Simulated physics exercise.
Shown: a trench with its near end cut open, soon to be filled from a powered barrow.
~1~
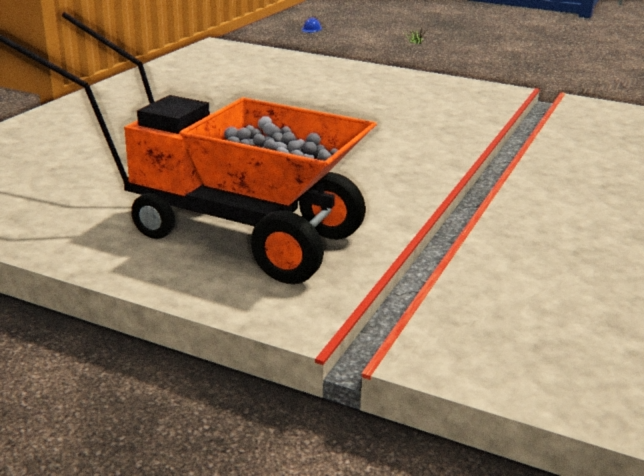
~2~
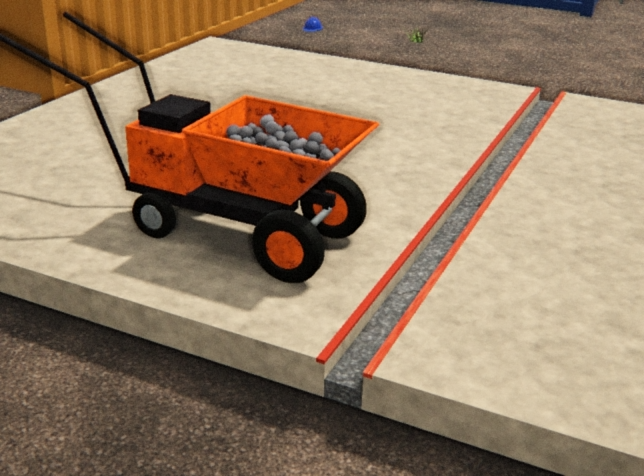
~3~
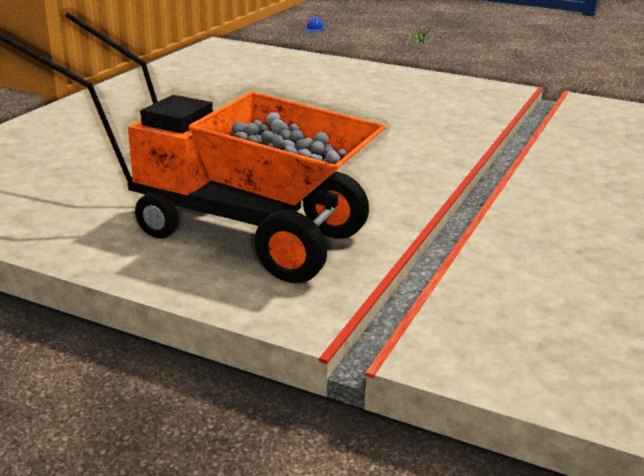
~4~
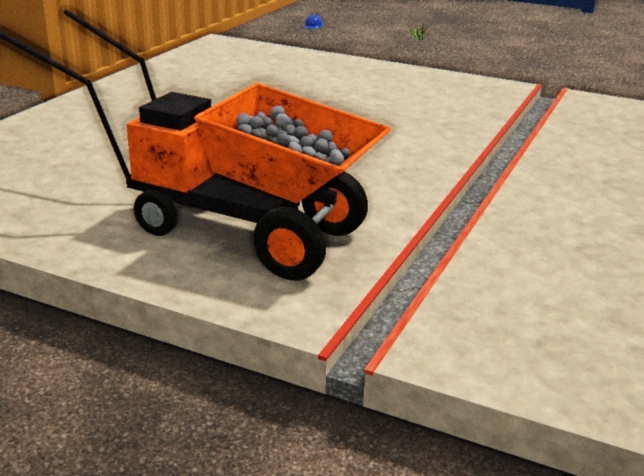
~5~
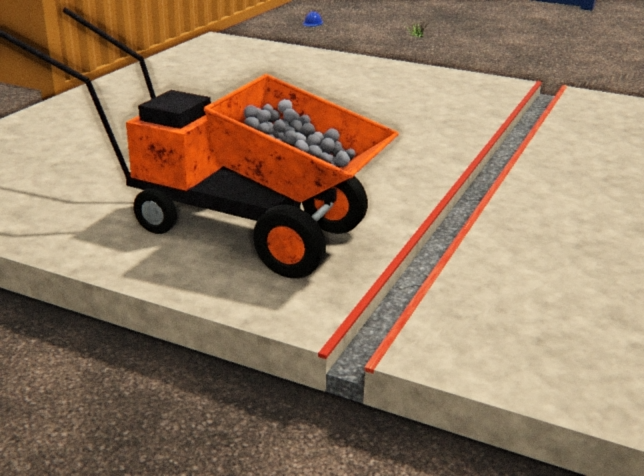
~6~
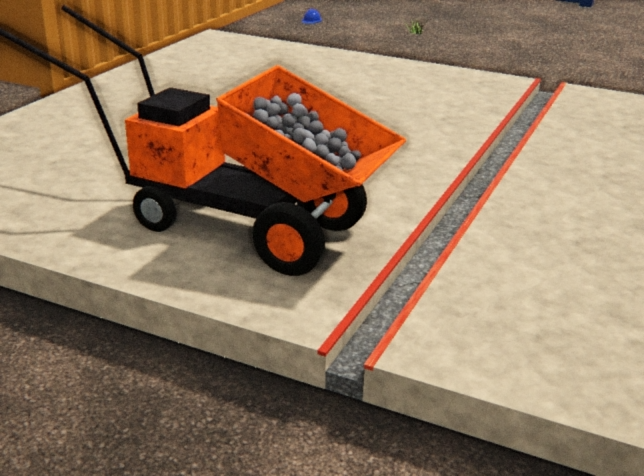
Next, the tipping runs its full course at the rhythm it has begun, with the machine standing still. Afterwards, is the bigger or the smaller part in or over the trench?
A minority.
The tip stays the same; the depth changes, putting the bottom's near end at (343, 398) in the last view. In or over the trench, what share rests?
Estimate: Approx. 40 in a hundred.
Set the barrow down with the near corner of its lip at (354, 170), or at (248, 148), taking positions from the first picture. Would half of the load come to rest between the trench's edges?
At the earlier place the lesser portion ends between the edges, at the later place the lesser portion.
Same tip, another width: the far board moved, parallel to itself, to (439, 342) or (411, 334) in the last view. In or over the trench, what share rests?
You'd get 80 in a hundred the first time and 60 in a hundred the second.
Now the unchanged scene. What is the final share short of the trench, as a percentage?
About 0 %.
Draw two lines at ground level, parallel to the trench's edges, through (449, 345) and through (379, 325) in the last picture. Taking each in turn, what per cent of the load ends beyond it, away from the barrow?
Estimate: 10 %, then 60 %.
Soon after the last picture, skip tipped steeply; all in the skip.
A little later, skip tipped right over; about two thirds in the skip; a small part in or heaped over the trench; about a quarter beyond it.
Later still, skip tipped right over; about a quarter in the skip; about a quarter in or heaped over the trench; about half beyond it.
At rest, skip tipped right over; about a quarter in the skip; about a quarter in or heaped over the trench; about half beyond it.
